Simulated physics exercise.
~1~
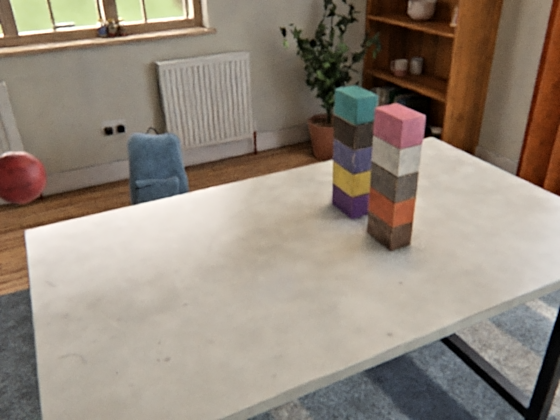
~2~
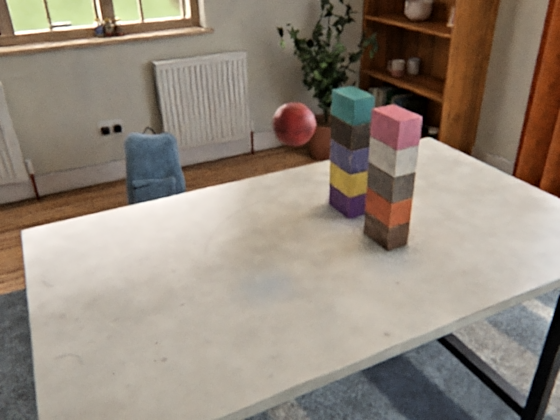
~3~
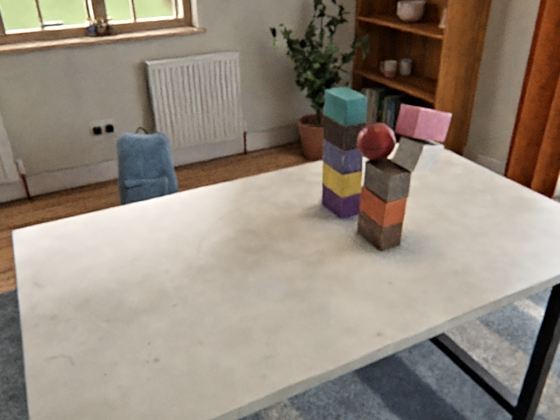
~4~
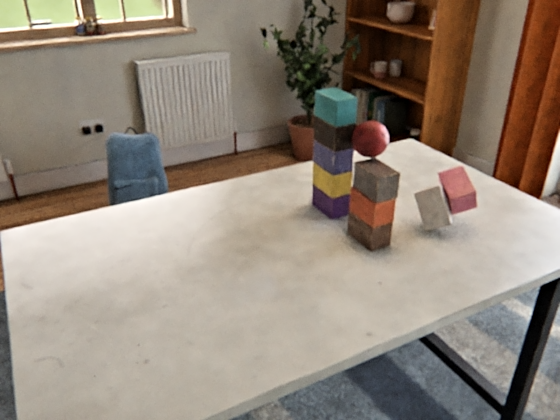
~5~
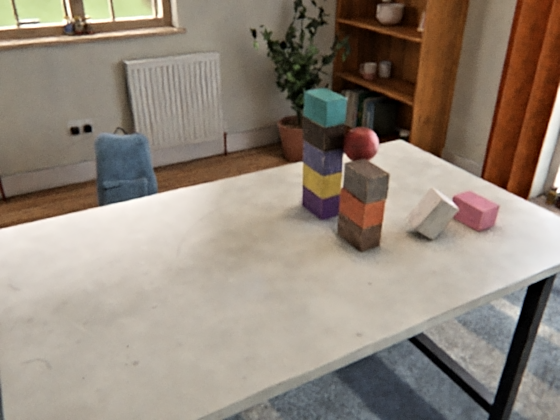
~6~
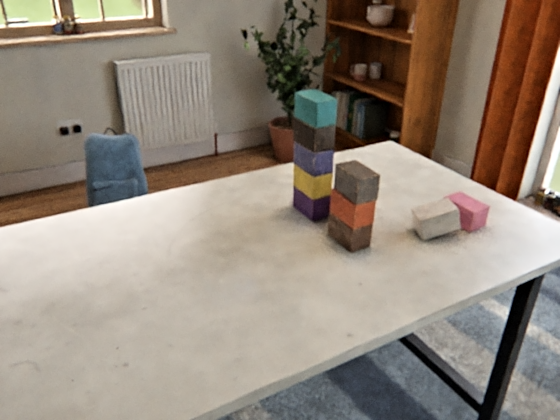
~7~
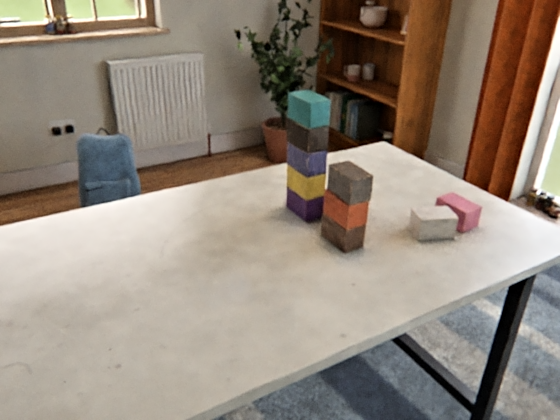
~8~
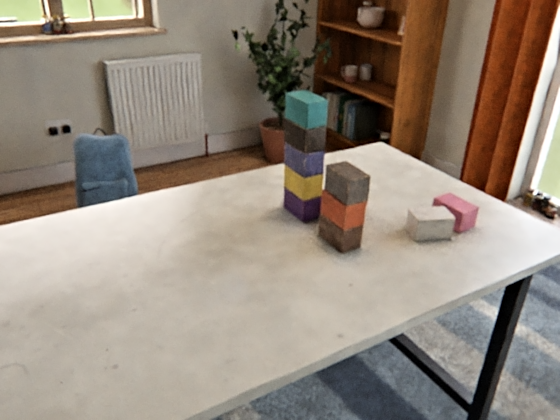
A red ball flew in from the left and struck the top of one of two block towers on a pale table, knocking off the pink and white blocks, which ended up lying to the right while the other tower stayed standing.
